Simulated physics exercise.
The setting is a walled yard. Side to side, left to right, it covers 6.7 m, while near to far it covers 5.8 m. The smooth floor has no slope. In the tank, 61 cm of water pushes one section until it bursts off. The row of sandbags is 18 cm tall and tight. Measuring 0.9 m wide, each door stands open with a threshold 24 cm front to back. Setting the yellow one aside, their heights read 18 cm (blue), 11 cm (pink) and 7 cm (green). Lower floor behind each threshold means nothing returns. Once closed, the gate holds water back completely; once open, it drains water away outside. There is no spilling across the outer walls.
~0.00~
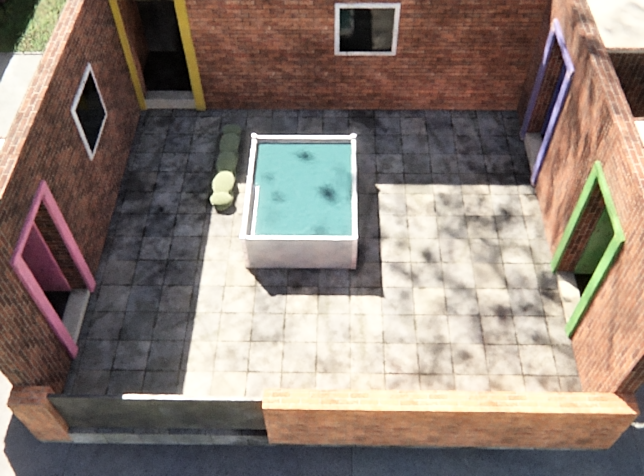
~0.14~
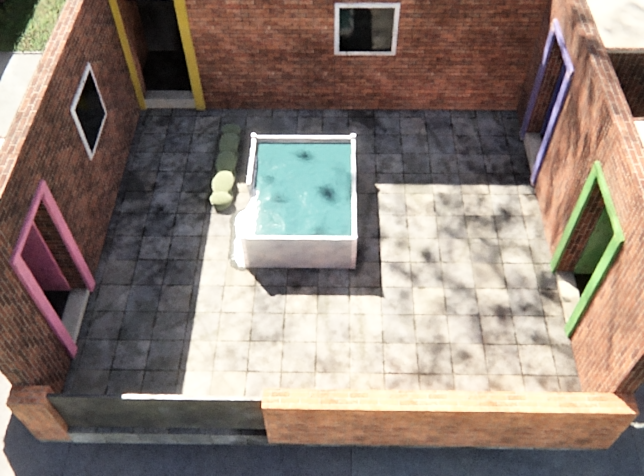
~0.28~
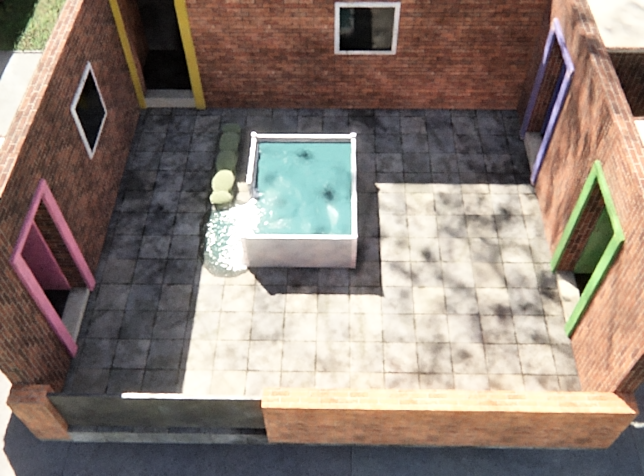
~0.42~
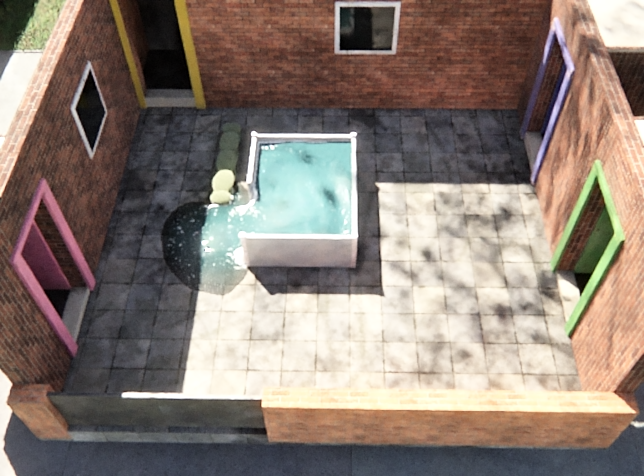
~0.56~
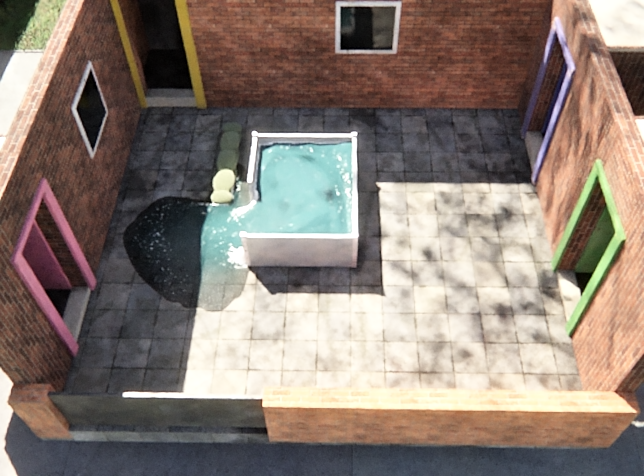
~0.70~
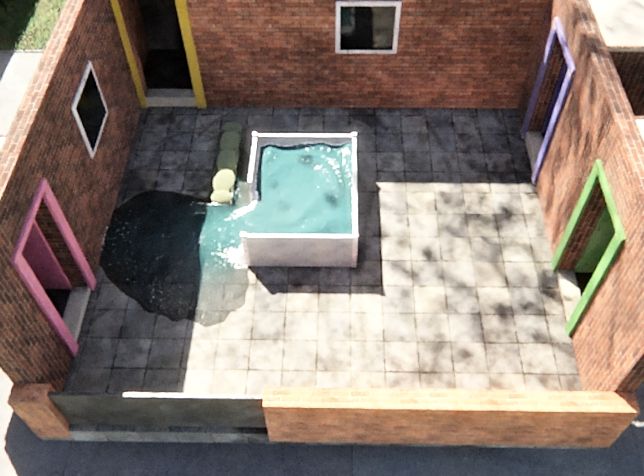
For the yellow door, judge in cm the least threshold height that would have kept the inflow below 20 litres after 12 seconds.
A threshold of about 14 cm.
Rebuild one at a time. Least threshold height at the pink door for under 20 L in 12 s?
Pink: Roughly 15 cm.
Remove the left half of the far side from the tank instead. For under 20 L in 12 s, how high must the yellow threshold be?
Then something near 12.0 cm.
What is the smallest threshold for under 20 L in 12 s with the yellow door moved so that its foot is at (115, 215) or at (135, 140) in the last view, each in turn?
You'd want about 24 cm there first, then about 6.0 cm.
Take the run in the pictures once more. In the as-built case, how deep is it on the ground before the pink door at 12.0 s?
It comes to about 5.5 centimetres deep.
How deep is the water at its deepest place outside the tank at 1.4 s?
It gets to close to 32 centimetres there.
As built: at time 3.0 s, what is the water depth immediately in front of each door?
Depths in cm: Blue 0, pink 15, yellow 19, green 0.
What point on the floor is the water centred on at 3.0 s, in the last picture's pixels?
Look at about (207, 237) in the last view.
After 1.4 s water covers 20 % of the floor, deepest (32 cm) near (108, 233); it has not reached the yellow door.
After 3.0 s water covers 30 % of the floor, deepest (26 cm) near (59, 412); 19 cm at the yellow door, 0 litres in over its 21 cm threshold.
After 12.0 s water covers 95 % of the floor, deepest (8 cm) near (514, 145); 6 cm at the yellow door, 0 litres in over its 21 cm threshold.
At the yellow door as built, the water arrived by 2.1 s and peaked near 20 cm at 2.8 s.
Run again over the same 12 s with other heights there, 47 litres in over 11 cm, 13 litres over 15 cm. The limit of 20 litres is kept from about 14 cm up.
